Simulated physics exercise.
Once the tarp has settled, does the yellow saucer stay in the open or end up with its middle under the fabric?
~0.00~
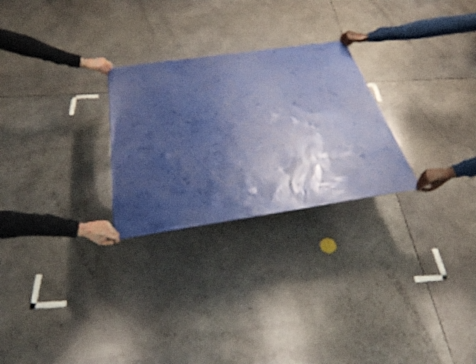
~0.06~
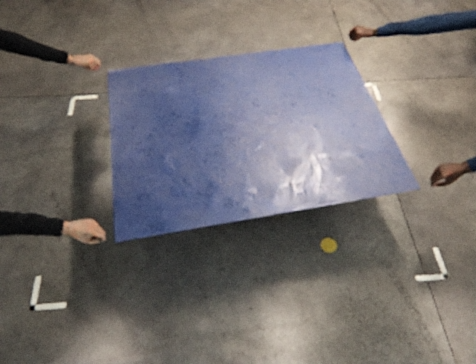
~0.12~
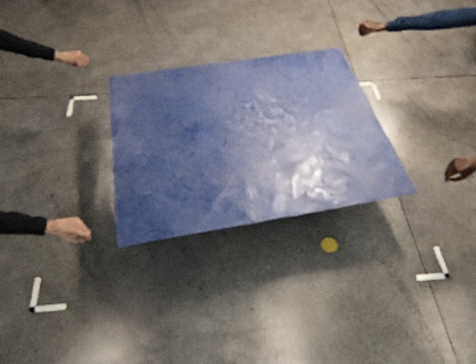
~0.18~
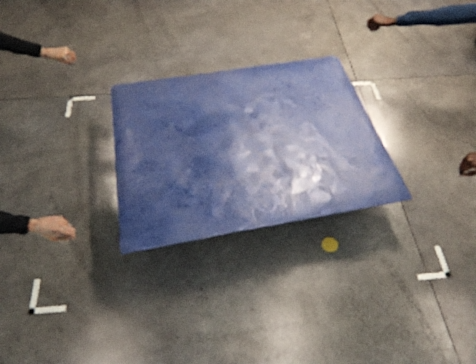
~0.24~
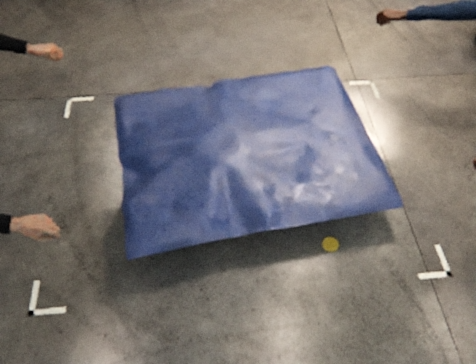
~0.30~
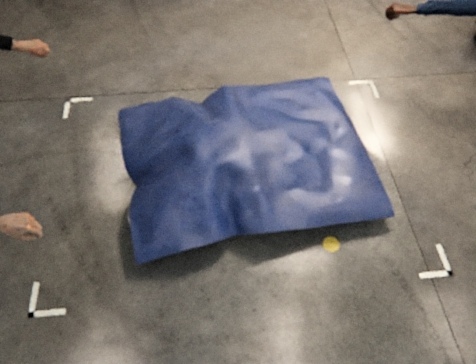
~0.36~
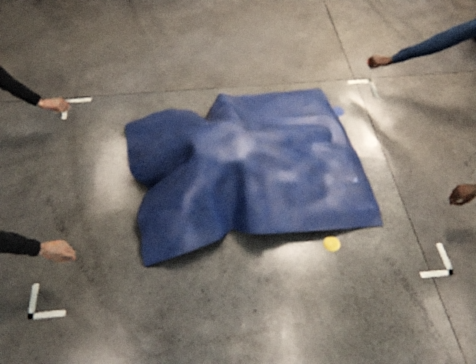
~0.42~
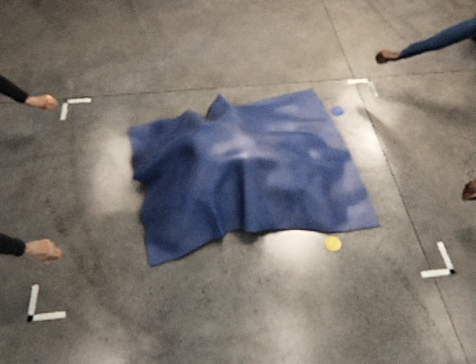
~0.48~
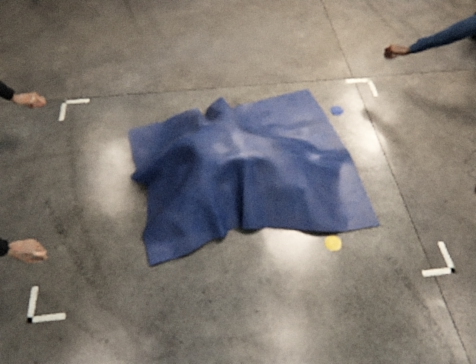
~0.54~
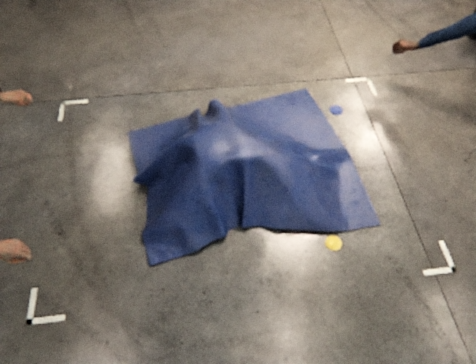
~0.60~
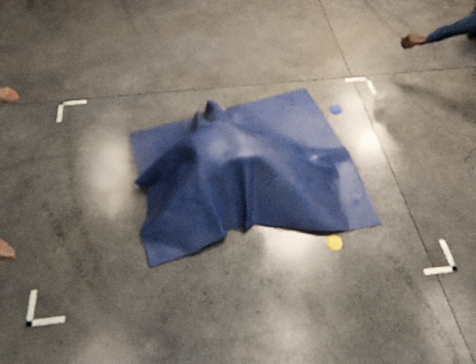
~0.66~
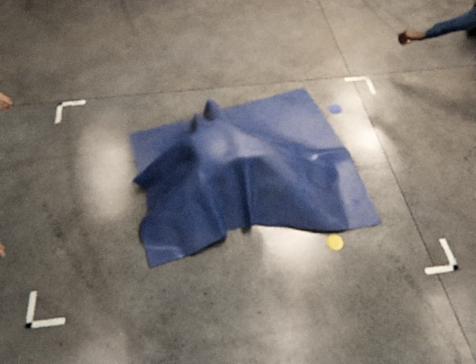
The yellow saucer stays in the open, lying close to the near edge of the tarp.
